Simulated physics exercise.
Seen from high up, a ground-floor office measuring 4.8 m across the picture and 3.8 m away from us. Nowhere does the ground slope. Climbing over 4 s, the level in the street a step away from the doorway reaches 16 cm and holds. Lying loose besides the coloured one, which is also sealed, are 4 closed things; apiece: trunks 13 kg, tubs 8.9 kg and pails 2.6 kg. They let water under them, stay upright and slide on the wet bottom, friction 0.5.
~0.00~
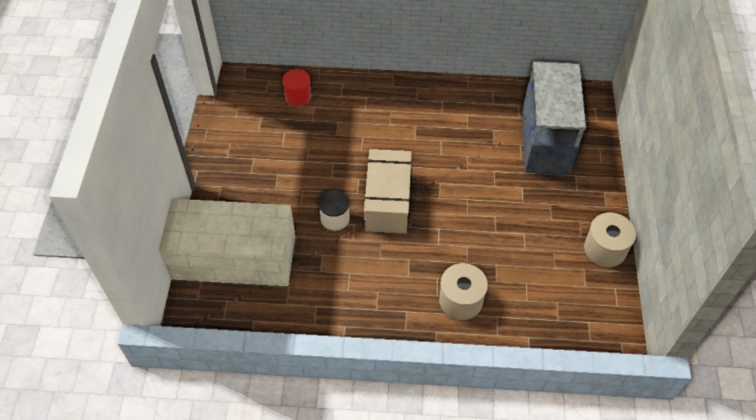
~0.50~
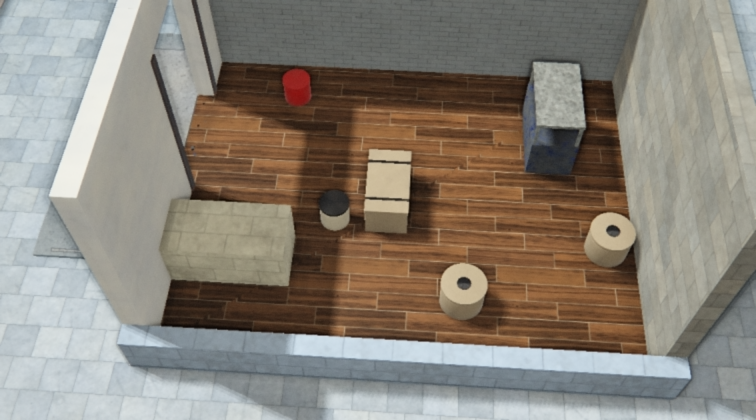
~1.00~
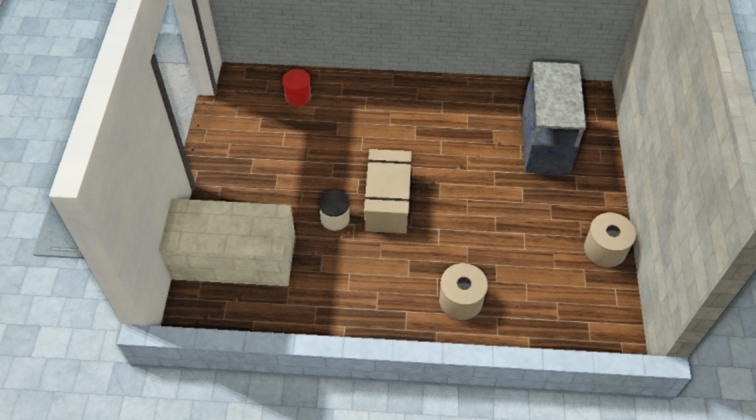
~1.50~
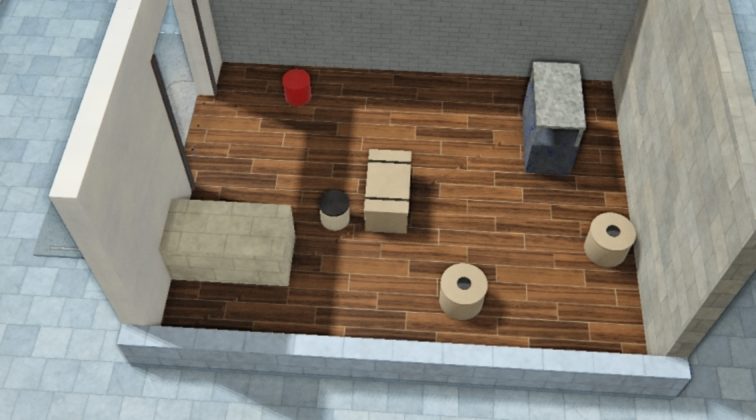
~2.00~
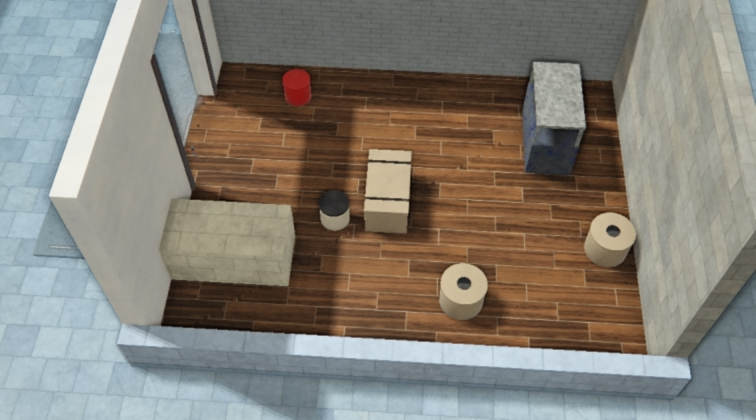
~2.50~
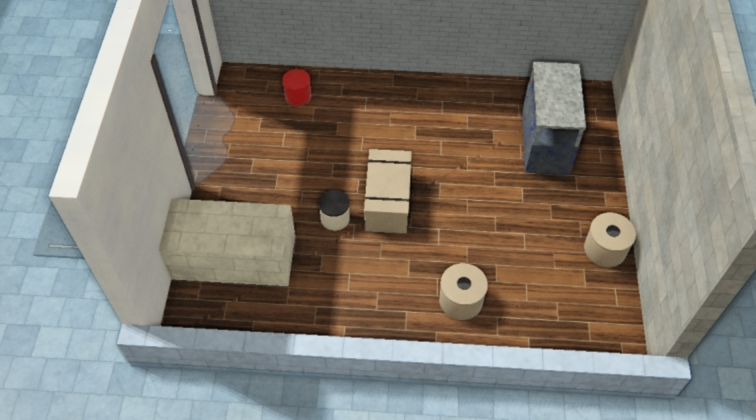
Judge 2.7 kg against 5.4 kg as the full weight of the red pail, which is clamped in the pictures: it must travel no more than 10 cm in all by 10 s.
No mass offered succeeds.
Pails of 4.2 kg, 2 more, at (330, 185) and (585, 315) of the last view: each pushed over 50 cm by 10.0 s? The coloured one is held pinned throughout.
First one: Beyond the limit; second one: Inside the limit.
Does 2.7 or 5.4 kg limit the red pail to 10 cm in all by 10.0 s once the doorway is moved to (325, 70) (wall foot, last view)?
Note: Neither mass keeps it.
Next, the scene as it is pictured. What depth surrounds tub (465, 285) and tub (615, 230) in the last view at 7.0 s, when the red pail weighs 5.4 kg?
Roughly 2 and 1 cm.
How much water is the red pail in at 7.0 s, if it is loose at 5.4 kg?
Depth: Approx. 5 cm.
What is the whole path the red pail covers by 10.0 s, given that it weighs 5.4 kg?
I'd put it near 250 cm in all.
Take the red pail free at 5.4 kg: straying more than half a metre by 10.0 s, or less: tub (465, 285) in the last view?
I'd say it falls below.
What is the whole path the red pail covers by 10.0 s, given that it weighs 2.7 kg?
Total path: Approx. 500 cm.
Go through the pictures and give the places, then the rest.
In the first frame, the red pail at (296, 79), on the bottom; water covers 0.0 m2; 0 of 5 have shifted.
In the second frame, the red pail at (296, 79) rests on the ground; water covers 0.0 m2; 0 of 5 have shifted.
In the third frame, the red pail at (296, 79) rests on the ground; 0.0 m2 under water; 0 of 5 have shifted.
In the fourth frame, the red pail at (296, 79) rests on the ground; 0.0 m2 under water; 0 of 5 have shifted.
In the fifth frame, the red pail at (296, 79) rests on the ground; water covers 0.0 m2; 0 of 5 have shifted.
In the sixth frame, the red pail at (296, 79), on the bottom; water covers 0.2 m2; 0 of 5 have shifted.
After 3.5 s the red pail would be 0 cm from its start with 2.7 kg and 0 cm from its start with 5.4 kg; 0 cm of water round it then.
After 4.5 s the red pail would be 26 cm from its start with 2.7 kg and 2 cm from its start with 5.4 kg; 4 cm of water round it then.
After 7.0 s the red pail would be 256 cm from its start with 2.7 kg and 115 cm from its start with 5.4 kg; 5 cm of water round it then.
After 10.0 s the red pail would be 379 cm from its start with 2.7 kg and 213 cm from its start with 5.4 kg; 8 cm of water round it then.
